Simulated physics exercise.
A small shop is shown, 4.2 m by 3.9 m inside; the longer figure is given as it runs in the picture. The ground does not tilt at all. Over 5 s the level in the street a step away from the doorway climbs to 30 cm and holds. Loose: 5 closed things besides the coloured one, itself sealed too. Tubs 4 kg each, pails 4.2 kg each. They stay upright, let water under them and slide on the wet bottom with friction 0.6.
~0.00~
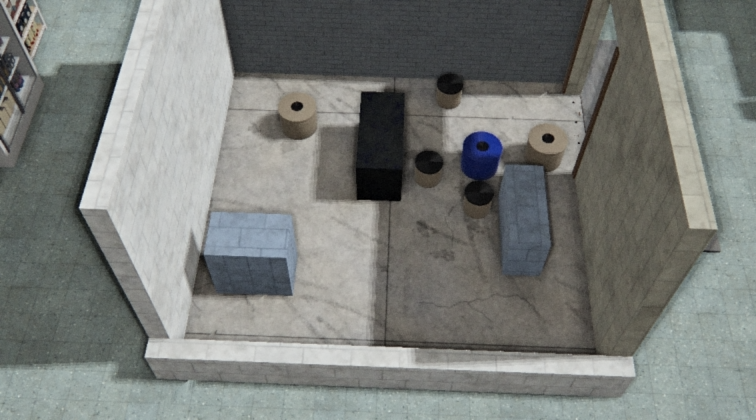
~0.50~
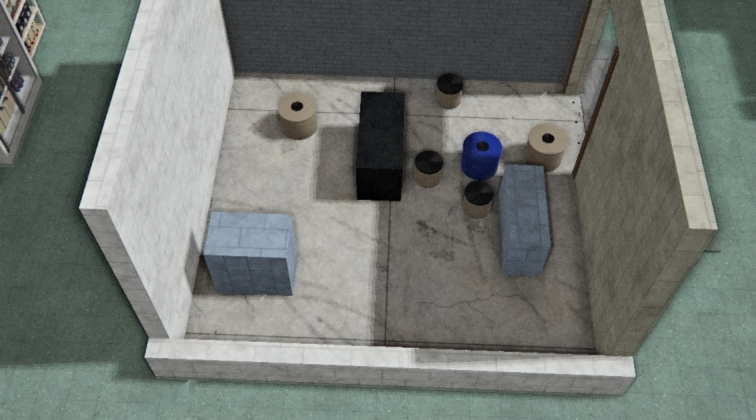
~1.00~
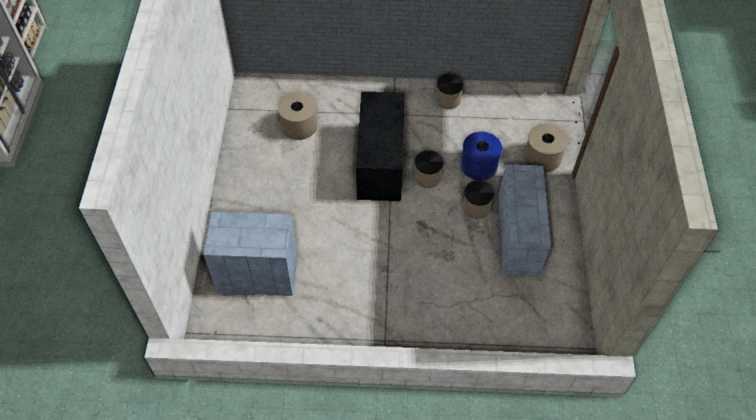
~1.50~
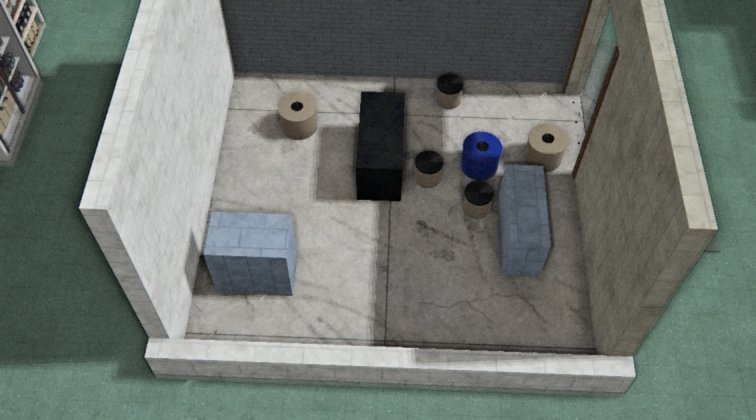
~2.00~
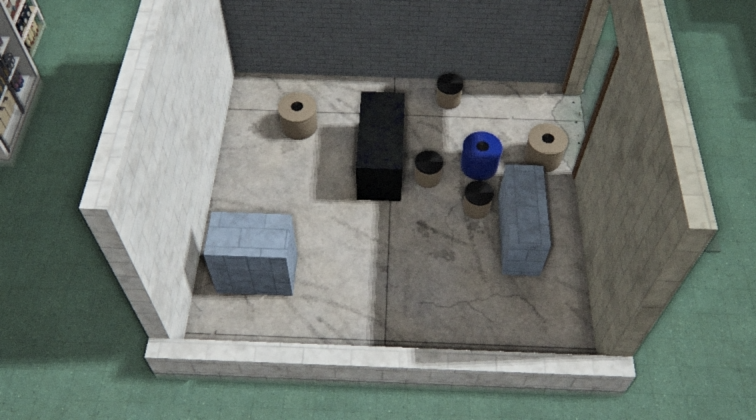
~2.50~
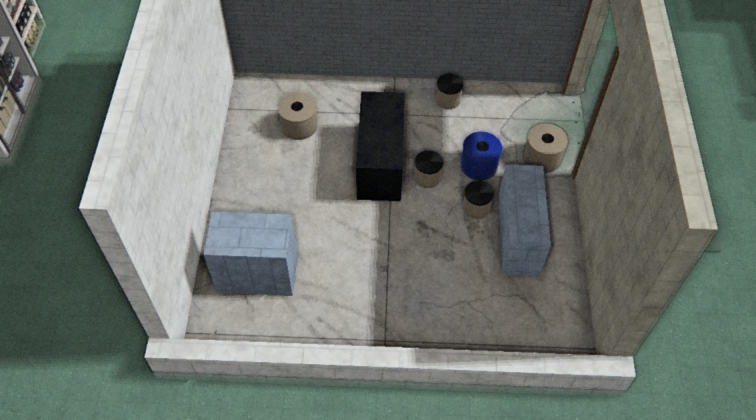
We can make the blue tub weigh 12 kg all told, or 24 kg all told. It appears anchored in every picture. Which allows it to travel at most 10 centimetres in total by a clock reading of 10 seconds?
I would say both masses fall short.
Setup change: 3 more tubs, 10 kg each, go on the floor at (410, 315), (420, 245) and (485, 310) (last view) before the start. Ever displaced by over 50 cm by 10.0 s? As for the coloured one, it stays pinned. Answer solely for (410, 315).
The shift ends up within the mark.
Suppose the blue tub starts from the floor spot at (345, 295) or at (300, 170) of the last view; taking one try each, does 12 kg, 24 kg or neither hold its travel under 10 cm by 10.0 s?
Well, first only the heavy mass succeeds, and next only the heavy mass succeeds.
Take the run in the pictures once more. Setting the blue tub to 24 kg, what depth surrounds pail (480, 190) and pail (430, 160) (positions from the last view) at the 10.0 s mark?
About 11 and 10 cm.
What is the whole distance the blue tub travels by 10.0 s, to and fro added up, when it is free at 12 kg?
Path length near 350 cm.
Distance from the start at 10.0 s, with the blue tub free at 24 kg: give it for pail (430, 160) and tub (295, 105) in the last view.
In turn: 200 cm, 200 cm.
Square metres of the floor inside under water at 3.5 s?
Some 3.0 m2 of it.
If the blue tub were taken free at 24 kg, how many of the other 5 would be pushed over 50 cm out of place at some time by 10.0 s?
I get 5.
After 3.5 s the blue tub would be 0 cm from its start with 12 kg and 0 cm from its start with 24 kg; 3 cm of water round it then.
After 4.5 s the blue tub would be 28 cm from its start with 12 kg and 0 cm from its start with 24 kg; 7 cm of water round it then.
After 7.0 s the blue tub would be 205 cm from its start with 12 kg and 58 cm from its start with 24 kg; 13 cm of water round it then.
After 10.0 s the blue tub would be 261 cm from its start with 12 kg and 141 cm from its start with 24 kg; 12 cm of water round it then.
